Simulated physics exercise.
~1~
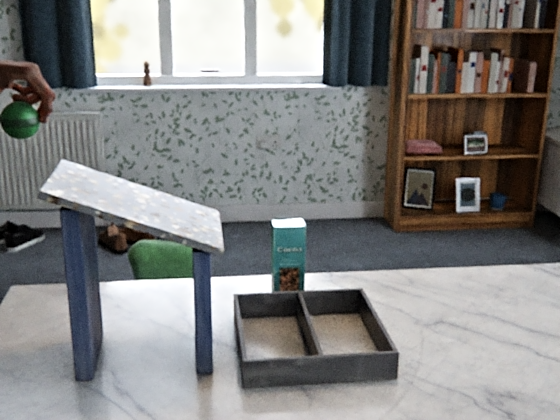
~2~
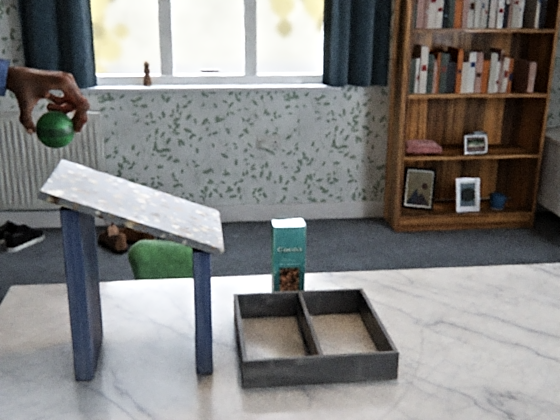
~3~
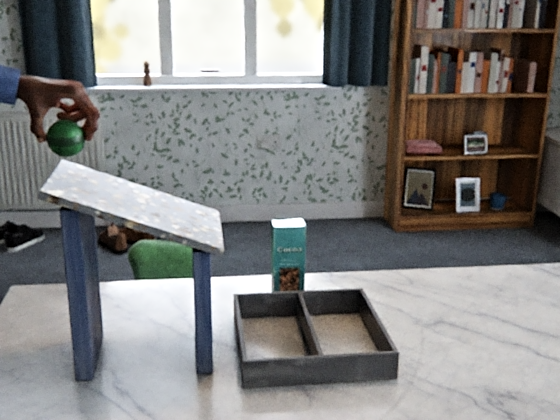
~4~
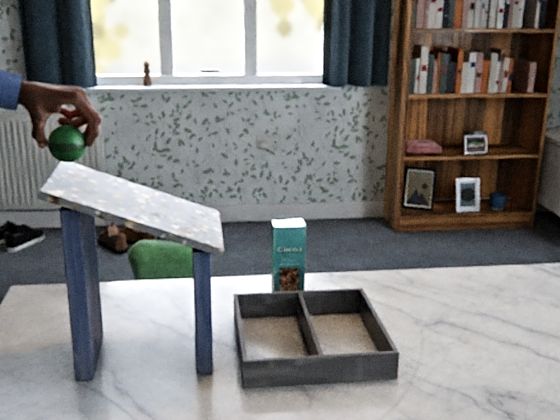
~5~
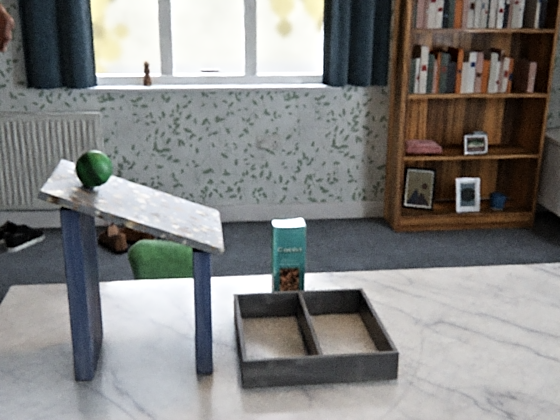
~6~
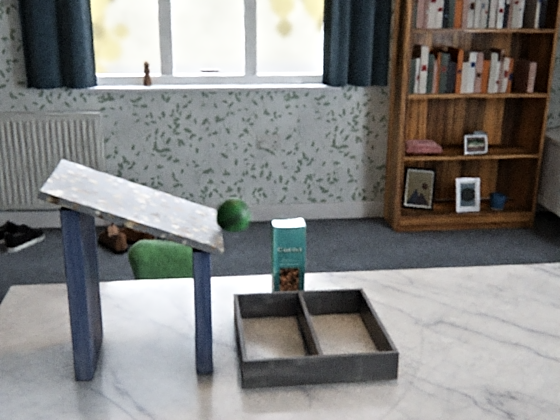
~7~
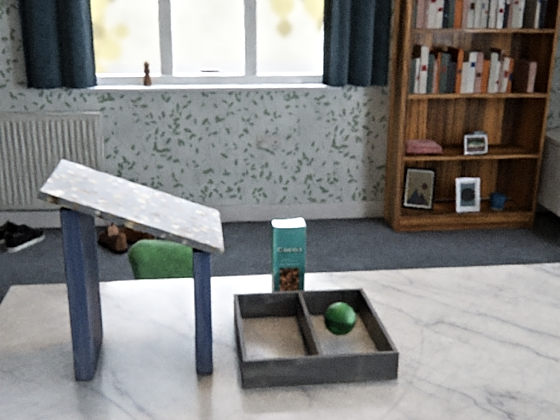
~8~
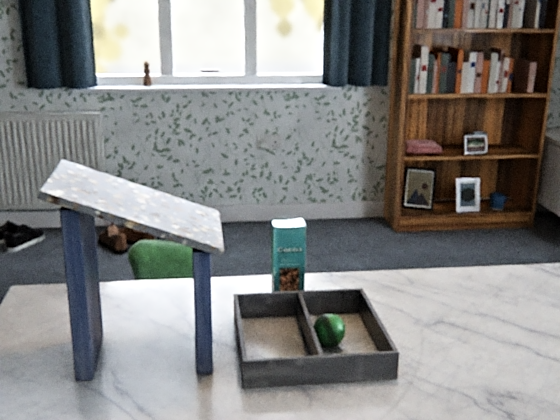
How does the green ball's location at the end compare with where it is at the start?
At the start the green ball is held in a hand at the far left, above the raised end of the board. By the end it rests in the right-hand bay of the tray on the table.
The footage shows a hand placing a green ball near the top of a sloping board and letting go, after which the ball rolls down, leaves the lower edge, and ends up in the farther bay of a tray beside a turquoise carton.
